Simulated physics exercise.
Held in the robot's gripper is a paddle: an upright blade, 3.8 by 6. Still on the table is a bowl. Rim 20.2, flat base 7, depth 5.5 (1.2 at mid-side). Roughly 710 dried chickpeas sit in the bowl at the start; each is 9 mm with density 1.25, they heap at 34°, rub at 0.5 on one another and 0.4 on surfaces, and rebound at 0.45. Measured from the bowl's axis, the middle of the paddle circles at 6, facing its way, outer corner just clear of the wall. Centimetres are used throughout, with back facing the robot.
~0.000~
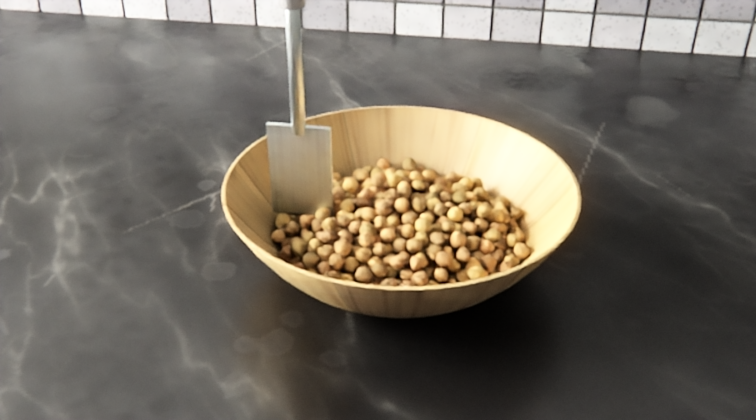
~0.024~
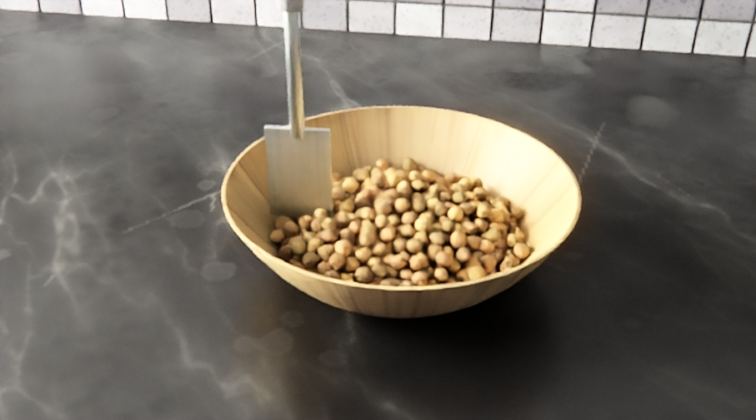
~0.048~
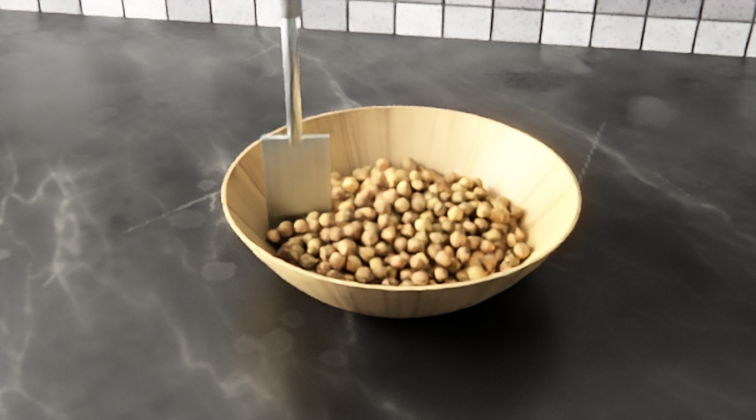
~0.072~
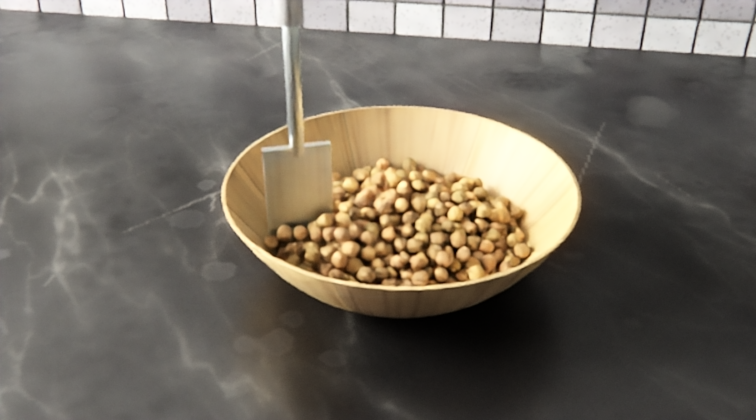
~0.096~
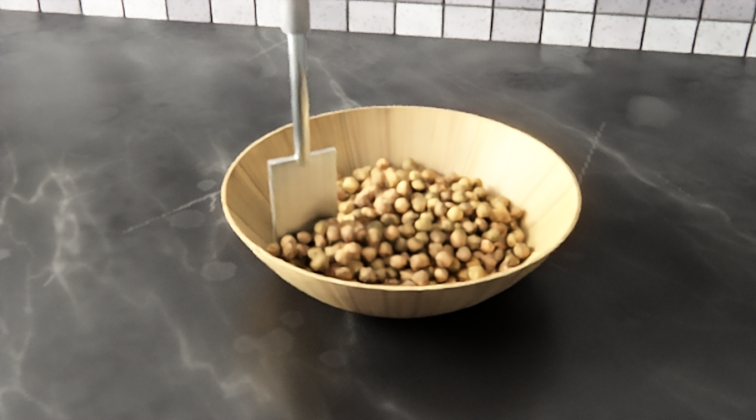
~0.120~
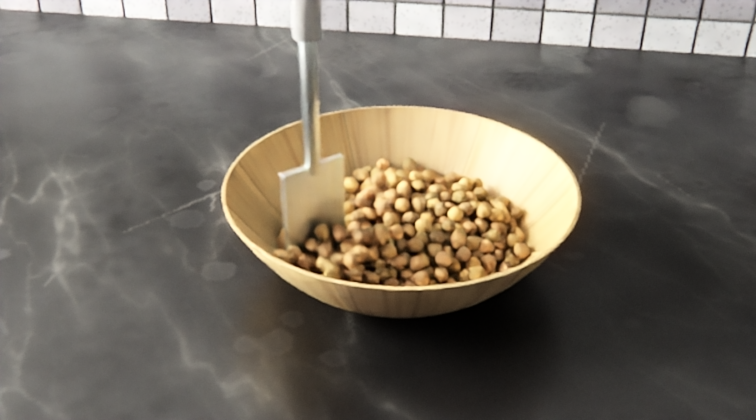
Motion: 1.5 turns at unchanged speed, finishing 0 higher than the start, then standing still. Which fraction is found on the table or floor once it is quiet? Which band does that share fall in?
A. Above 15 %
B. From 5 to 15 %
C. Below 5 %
B.
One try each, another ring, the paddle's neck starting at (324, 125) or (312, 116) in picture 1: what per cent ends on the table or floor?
Roughly 5 and 10 per cent.
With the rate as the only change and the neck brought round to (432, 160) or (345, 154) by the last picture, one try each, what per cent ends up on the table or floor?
First try: About 30 %; second try: About 15 %.
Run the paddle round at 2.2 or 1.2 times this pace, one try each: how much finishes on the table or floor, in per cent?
I'd expect near 30 per cent, then near 10 per cent.
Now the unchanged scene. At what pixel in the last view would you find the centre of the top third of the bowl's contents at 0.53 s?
I'd put its middle near (422, 174).
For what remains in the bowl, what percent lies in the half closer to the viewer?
Around 45 per cent of what the bowl keeps.
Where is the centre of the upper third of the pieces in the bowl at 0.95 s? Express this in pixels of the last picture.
About (383, 256).
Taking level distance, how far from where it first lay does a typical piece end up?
2 cm.
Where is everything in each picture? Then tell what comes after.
In the first frame, the paddle neck at (297, 101), 0° round; upper third of the load around (404, 219), from x 275 to 520, top at y 165; 709 in the bowl.
In the second frame, the paddle neck at (296, 104), 3° round; upper third of the load around (404, 220), from x 275 to 520, top at y 165.
In the third frame, the paddle neck at (294, 112), 13° round; upper third of the load around (403, 220), from x 270 to 520, top at y 165.
In the fourth frame, the paddle neck at (295, 121), 24° round; upper third of the load around (403, 221), from x 270 to 520, top at y 165.
In the fifth frame, the paddle neck at (301, 130), 36° round; upper third of the load around (402, 222), from x 275 to 520, top at y 165.
In the sixth frame, the paddle neck at (312, 139), 47° round; upper third of the load around (402, 223), from x 280 to 520, top at y 165; 709 in the bowl.
After 0.53 s, 240° round, highest piece 7 above the table; 698 in the bowl, 8 on the table or floor, 3 in flight or on the tool.
After 0.95 s, 74° round, highest piece 8 above the table; 671 in the bowl, 33 on the table or floor, 5 in flight or on the tool.
After 1.35 s, 180° round, highest piece 6 above the table; 654 in the bowl, 54 on the table or floor, 1 in flight or on the tool.
After 2.05 s, 180° round, highest piece 5 above the table; 654 in the bowl, 55 on the table or floor.
In the end, 654 in the bowl, 55 on the table or floor. That is 8 % on the table or floor.
